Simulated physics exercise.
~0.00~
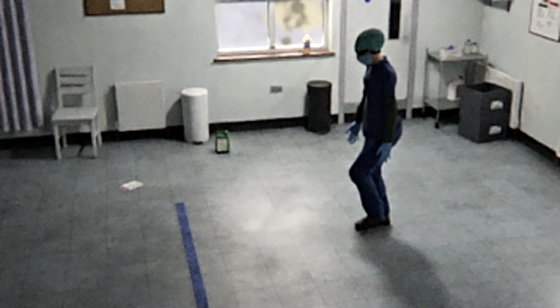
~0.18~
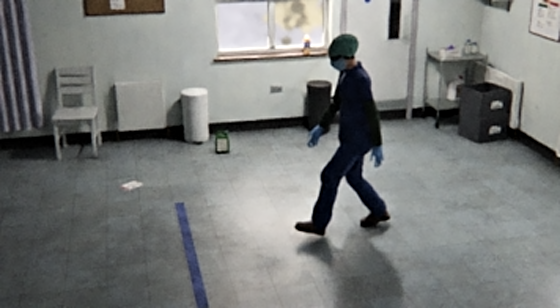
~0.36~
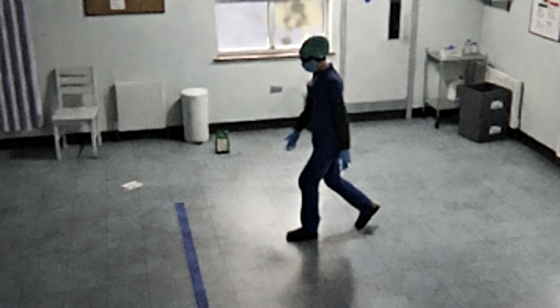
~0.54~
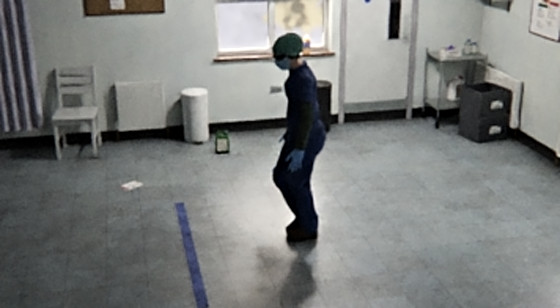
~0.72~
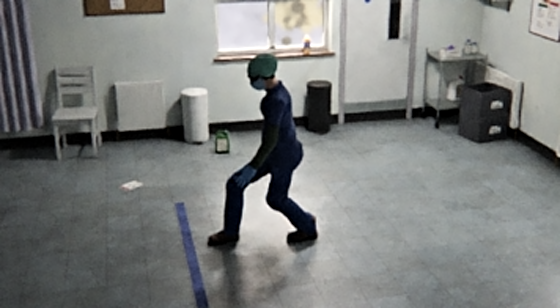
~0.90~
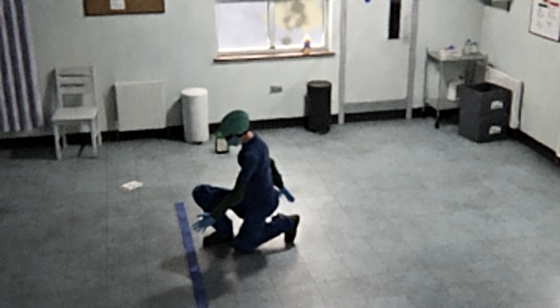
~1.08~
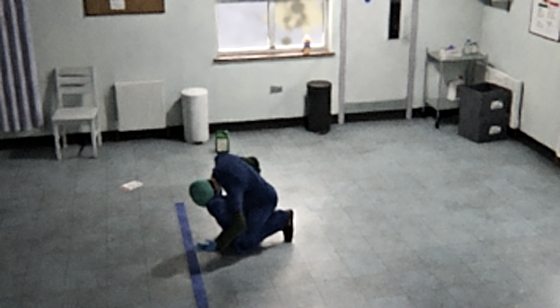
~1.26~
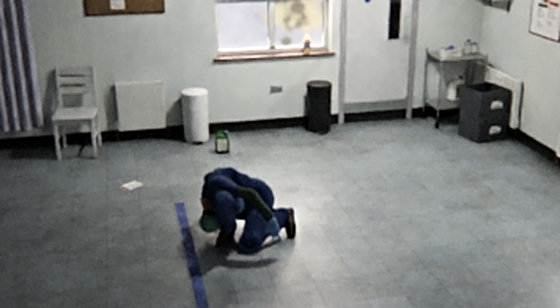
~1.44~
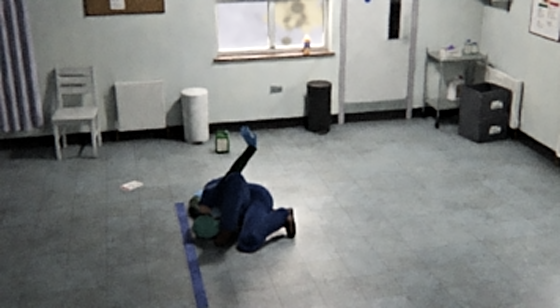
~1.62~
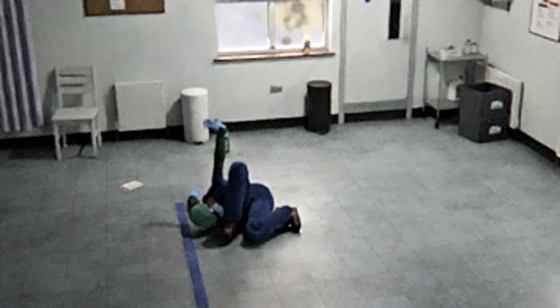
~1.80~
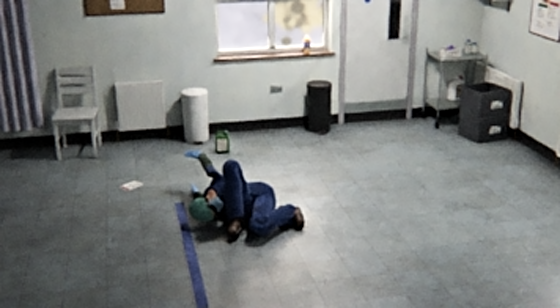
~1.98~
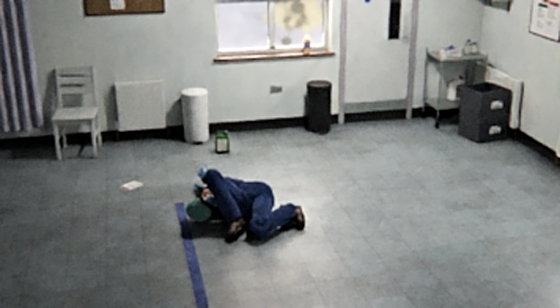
In a room with a tiled floor, a masked person in dark blue clothing and a green cap walks left toward a blue strip, sinks to the knees, folds forward, briefly raises an arm, and ends curled up on the floor beside the strip.
